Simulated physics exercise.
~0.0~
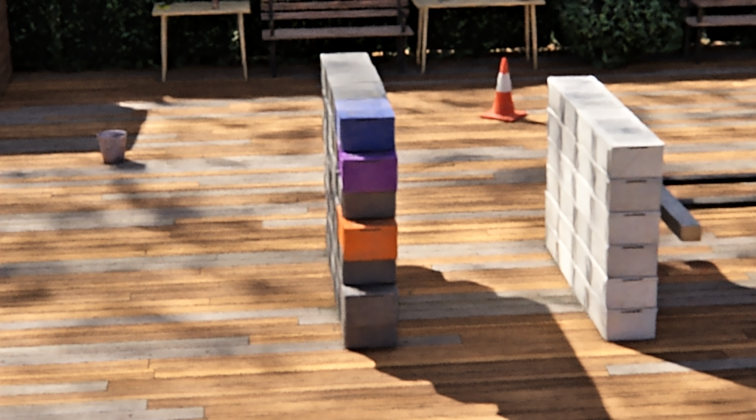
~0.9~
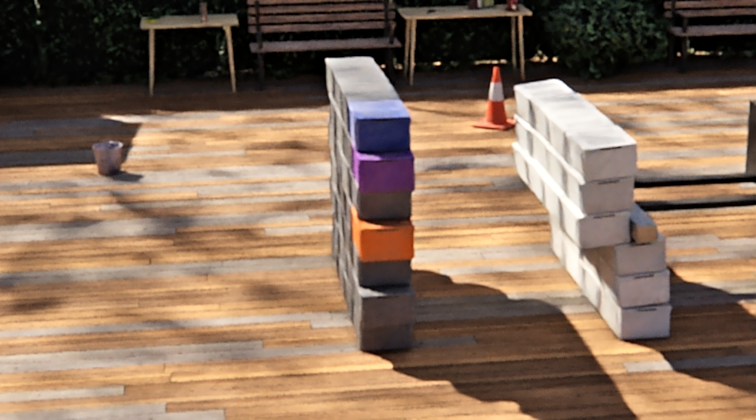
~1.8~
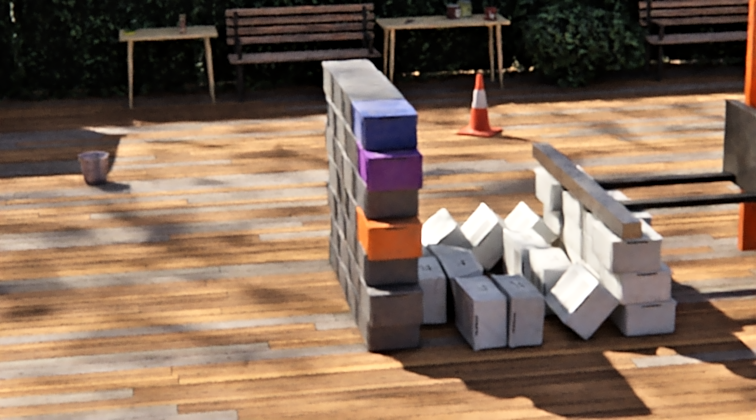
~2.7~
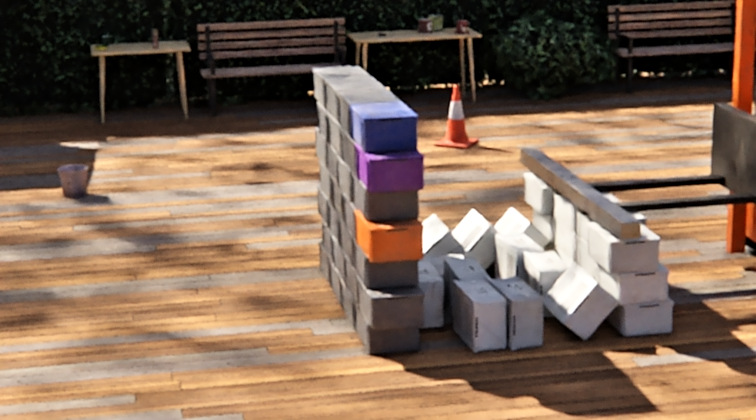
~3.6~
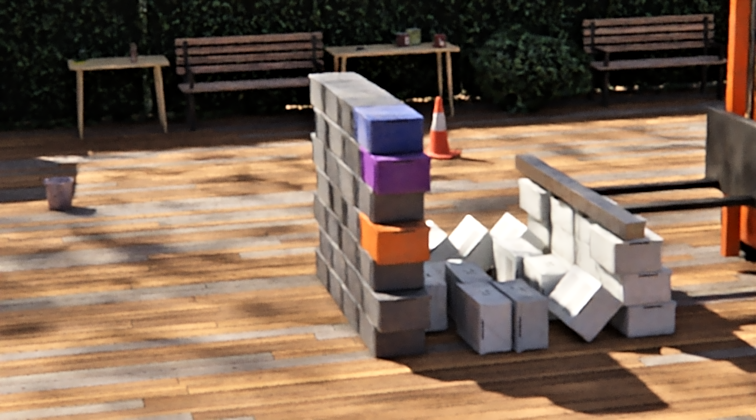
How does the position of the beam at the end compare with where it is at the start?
At the start the beam is to the right of the intact pale wall, and by the end it is farther left, resting still over the low rows that remain of that wall.
